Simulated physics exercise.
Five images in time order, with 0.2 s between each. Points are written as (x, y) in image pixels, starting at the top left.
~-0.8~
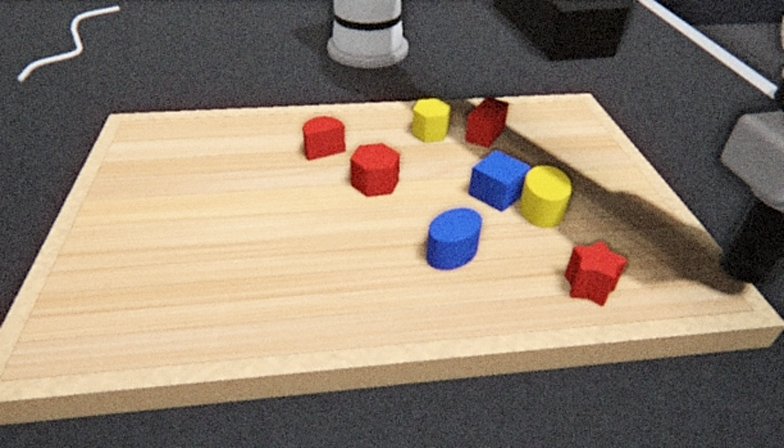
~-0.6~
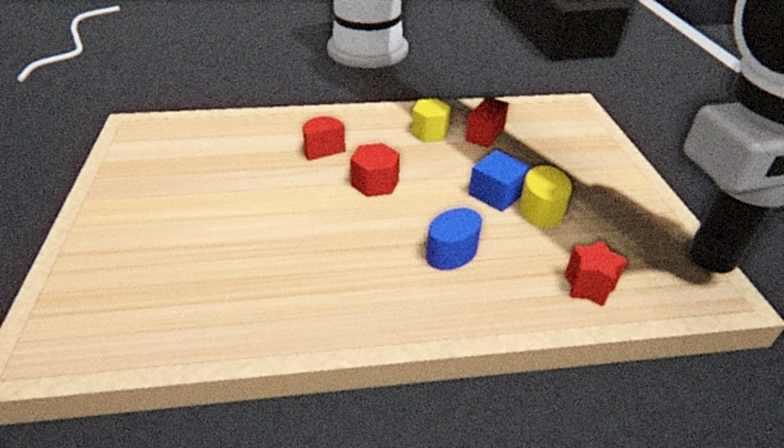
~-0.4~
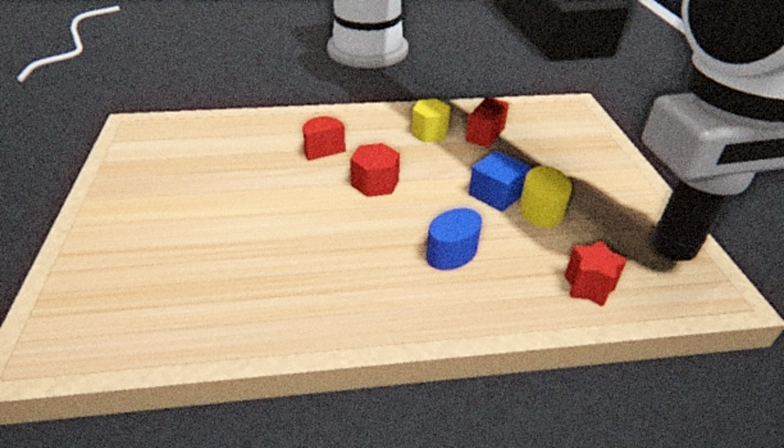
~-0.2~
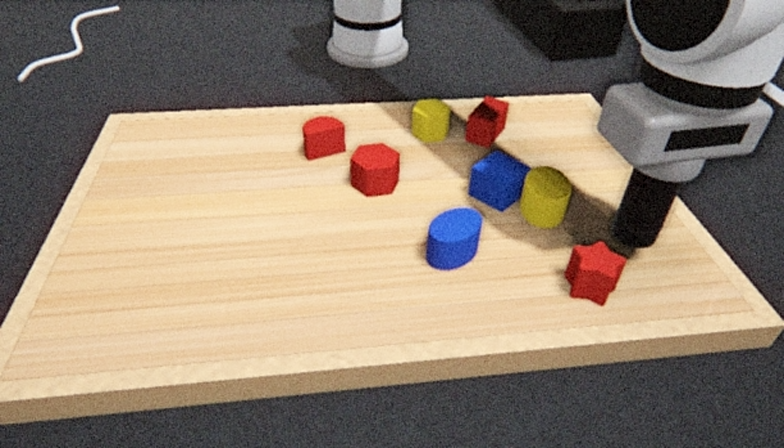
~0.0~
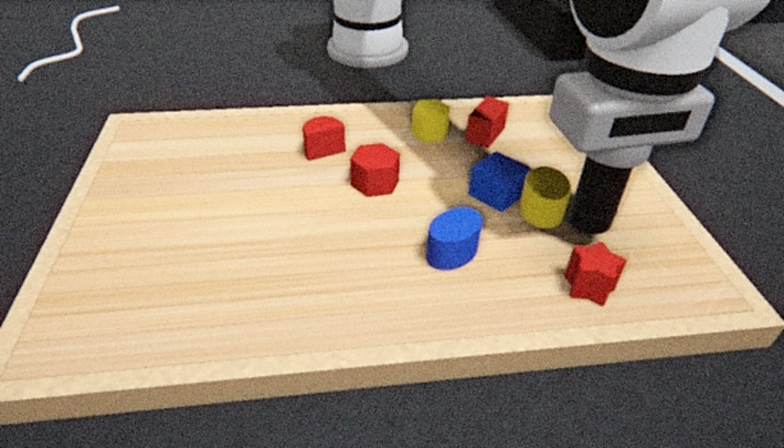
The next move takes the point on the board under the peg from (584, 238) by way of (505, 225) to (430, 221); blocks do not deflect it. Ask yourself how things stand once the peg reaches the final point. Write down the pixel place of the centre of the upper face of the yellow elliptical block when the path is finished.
At (525, 172).
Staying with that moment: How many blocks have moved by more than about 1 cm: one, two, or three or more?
In total, two blocks get moved by over 1 cm.
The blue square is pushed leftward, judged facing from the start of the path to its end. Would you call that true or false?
My answer: False.
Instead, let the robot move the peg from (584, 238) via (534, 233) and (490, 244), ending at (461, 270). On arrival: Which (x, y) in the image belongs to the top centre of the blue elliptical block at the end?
It is going to be at (409, 242).
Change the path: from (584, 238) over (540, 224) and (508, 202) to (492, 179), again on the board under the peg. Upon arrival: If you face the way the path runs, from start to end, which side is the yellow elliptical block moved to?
Its shift is rightward.
What follows on the original path. One third of the way, peg (534, 213); blue square (487, 155), turned 25° anticlockwise; yellow elliptical block (530, 173), turned 50° clockwise.
Two thirds of the way, peg (481, 205); blue square (482, 152), turned 25° anticlockwise; yellow elliptical block (525, 172), turned 65° clockwise.
At the end, peg (431, 204); blue elliptical block not moved; blue square (482, 152), turned 25° anticlockwise; yellow elliptical block (525, 172), turned 65° clockwise.
